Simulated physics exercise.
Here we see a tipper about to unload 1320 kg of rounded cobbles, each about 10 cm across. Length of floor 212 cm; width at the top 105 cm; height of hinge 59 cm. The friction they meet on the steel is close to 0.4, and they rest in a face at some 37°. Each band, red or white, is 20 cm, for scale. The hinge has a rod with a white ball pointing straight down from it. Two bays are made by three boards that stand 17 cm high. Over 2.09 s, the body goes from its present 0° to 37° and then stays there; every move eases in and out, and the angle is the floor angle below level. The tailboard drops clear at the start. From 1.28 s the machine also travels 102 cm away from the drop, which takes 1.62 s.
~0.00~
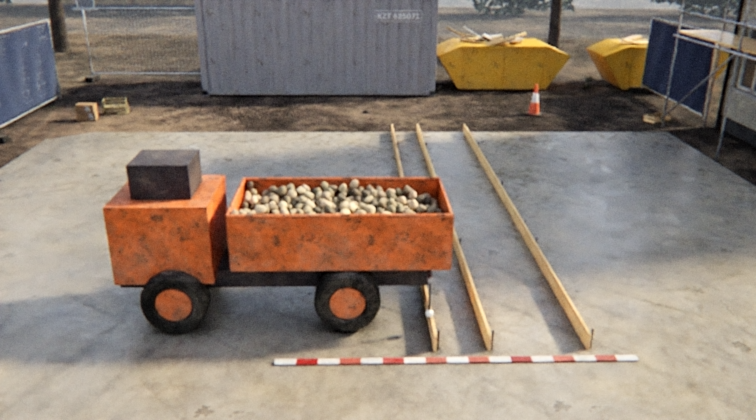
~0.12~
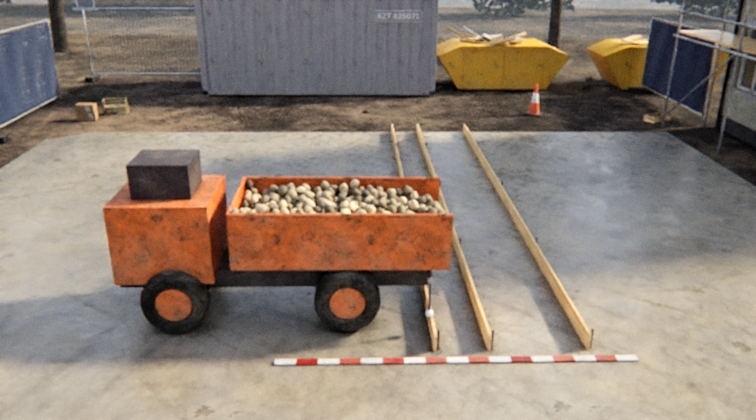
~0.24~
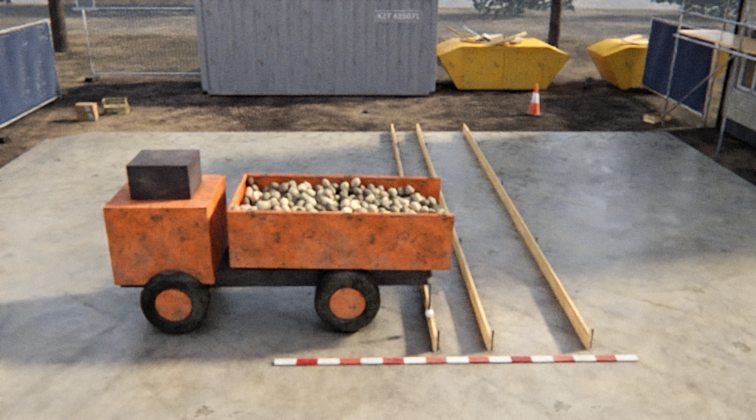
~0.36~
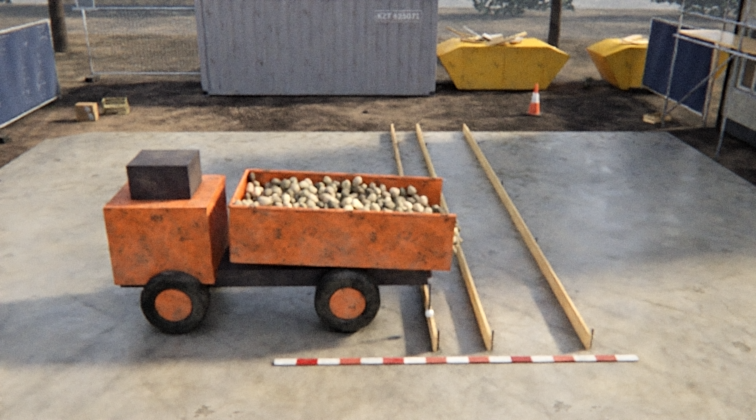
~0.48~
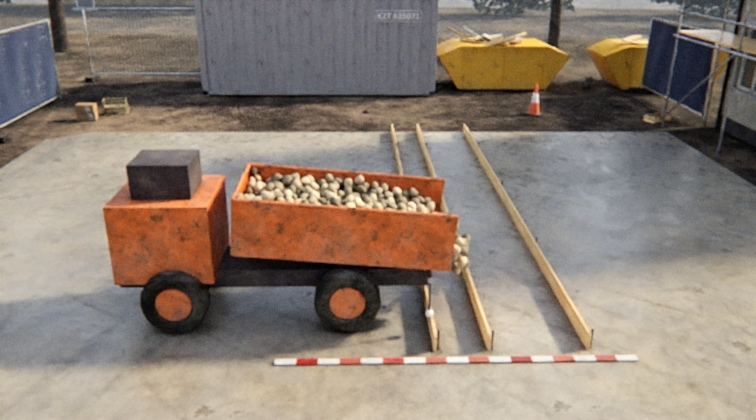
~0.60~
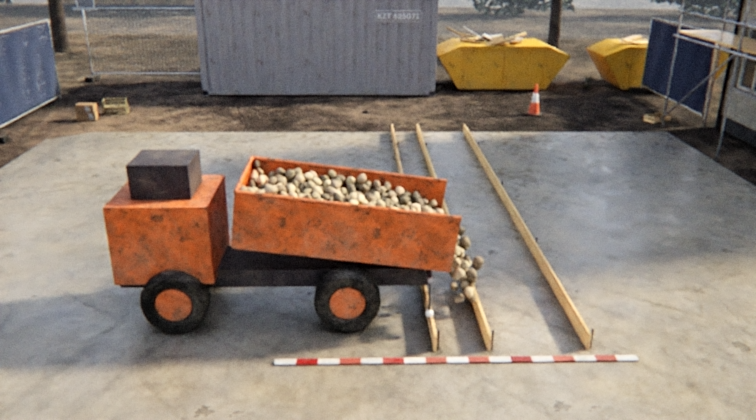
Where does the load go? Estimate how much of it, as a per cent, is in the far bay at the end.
Some 30 per cent of it.
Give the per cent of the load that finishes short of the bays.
Something like 35 out of every hundred parts of the load ends up there.
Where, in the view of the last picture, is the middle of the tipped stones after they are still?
The stones end up centred near (447, 292).
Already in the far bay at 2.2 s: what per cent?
Something like 25 in a hundred.
After 1.6 s the floor is at 31°; 74 % in the body, 19 % in the near bay, 8 % in the far bay; the foremost stones are at (515, 297).
After 2.2 s the floor is at 37°; 21 % in the body, 18 % short of the bays, 37 % in the near bay, 24 % in the far bay; the foremost stones are at (554, 297).
After 3.3 s the floor is at 37°; 0 % in the body, 34 % short of the bays, 35 % in the near bay, 31 % in the far bay; the foremost stones are at (553, 291).
After 6.2 s the floor is at 37°; 0 % in the body, 34 % short of the bays, 35 % in the near bay, 31 % in the far bay; the foremost stones are at (552, 291).
